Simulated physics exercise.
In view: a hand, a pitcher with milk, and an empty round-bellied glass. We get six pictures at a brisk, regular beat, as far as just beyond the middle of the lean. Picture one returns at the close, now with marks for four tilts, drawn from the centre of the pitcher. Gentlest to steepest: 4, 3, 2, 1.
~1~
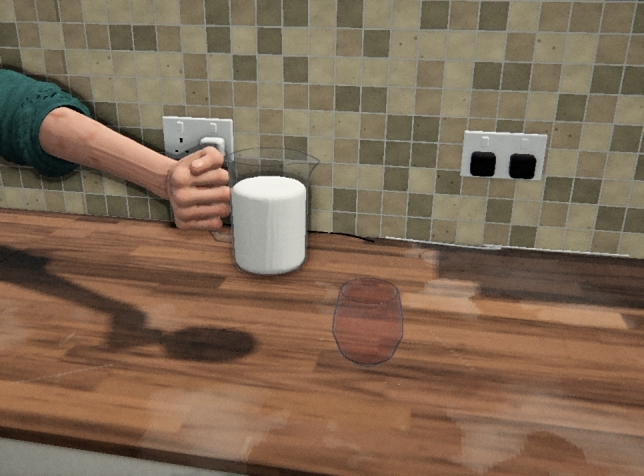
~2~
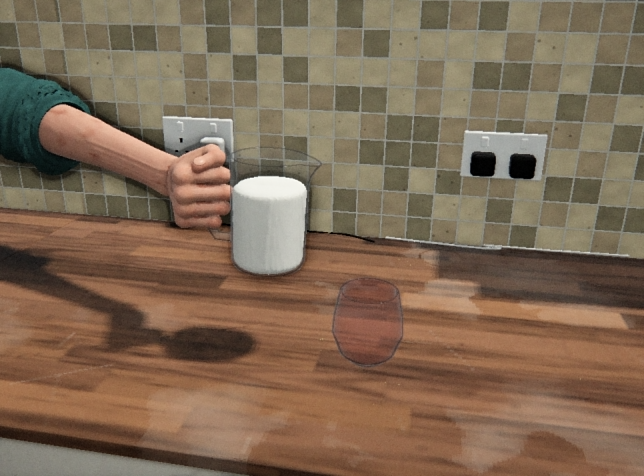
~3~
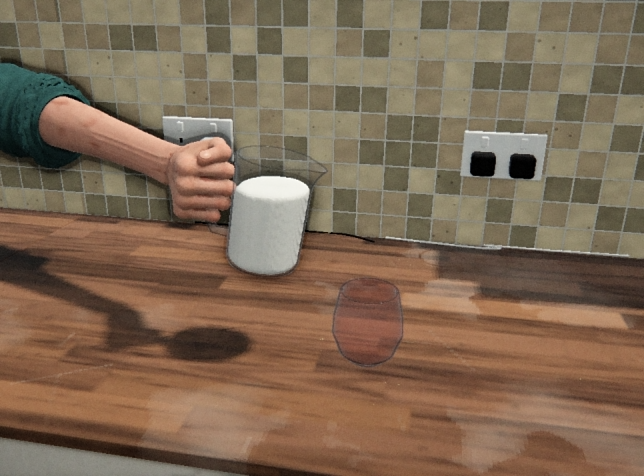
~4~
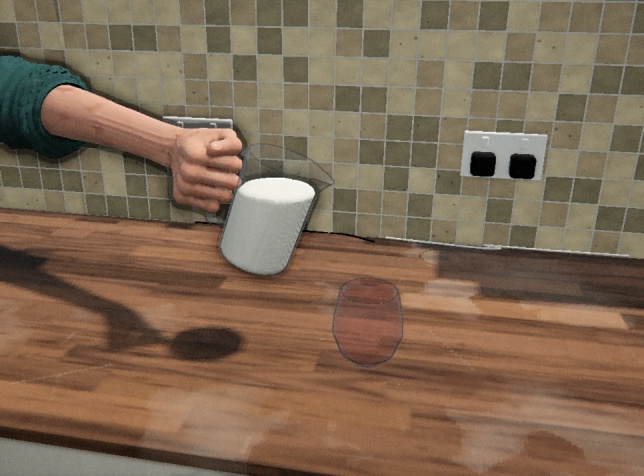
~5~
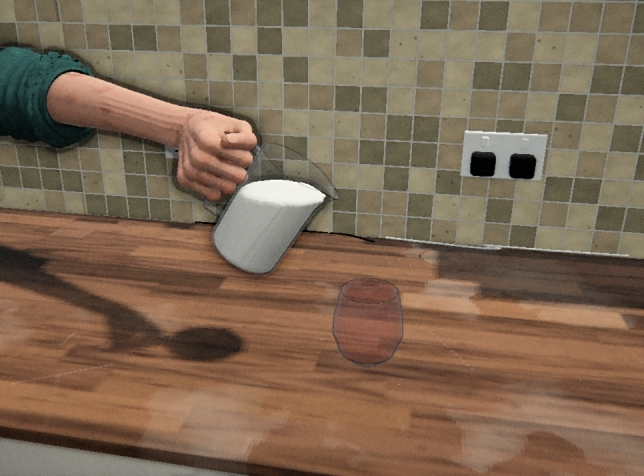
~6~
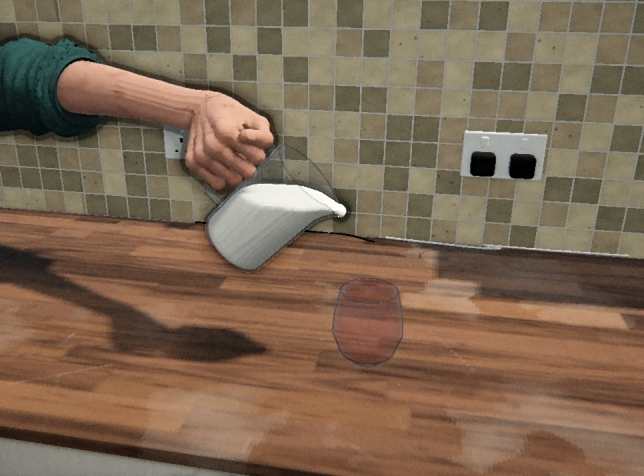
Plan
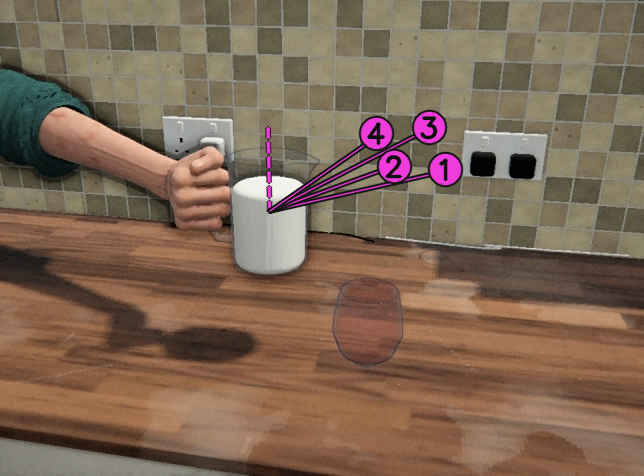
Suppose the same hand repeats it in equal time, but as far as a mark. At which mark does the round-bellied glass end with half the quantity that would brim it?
Use line 2.
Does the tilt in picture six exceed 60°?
No.
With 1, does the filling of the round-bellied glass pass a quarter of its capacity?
Yes, it does.
On the marked copy, 1 at (429, 174); 2 at (378, 171); 3 at (414, 136); 4 at (364, 145).
Choosing 1, the round-bellied glass ends with about 68 % of what it can hold; 3 % of the milk is spilt.
Choosing 2, the round-bellied glass ends with about 51 % of what it can hold.
Choosing 3, the round-bellied glass ends with about 33 % of what it can hold.
Choosing 4, the round-bellied glass ends with about 20 % of what it can hold.
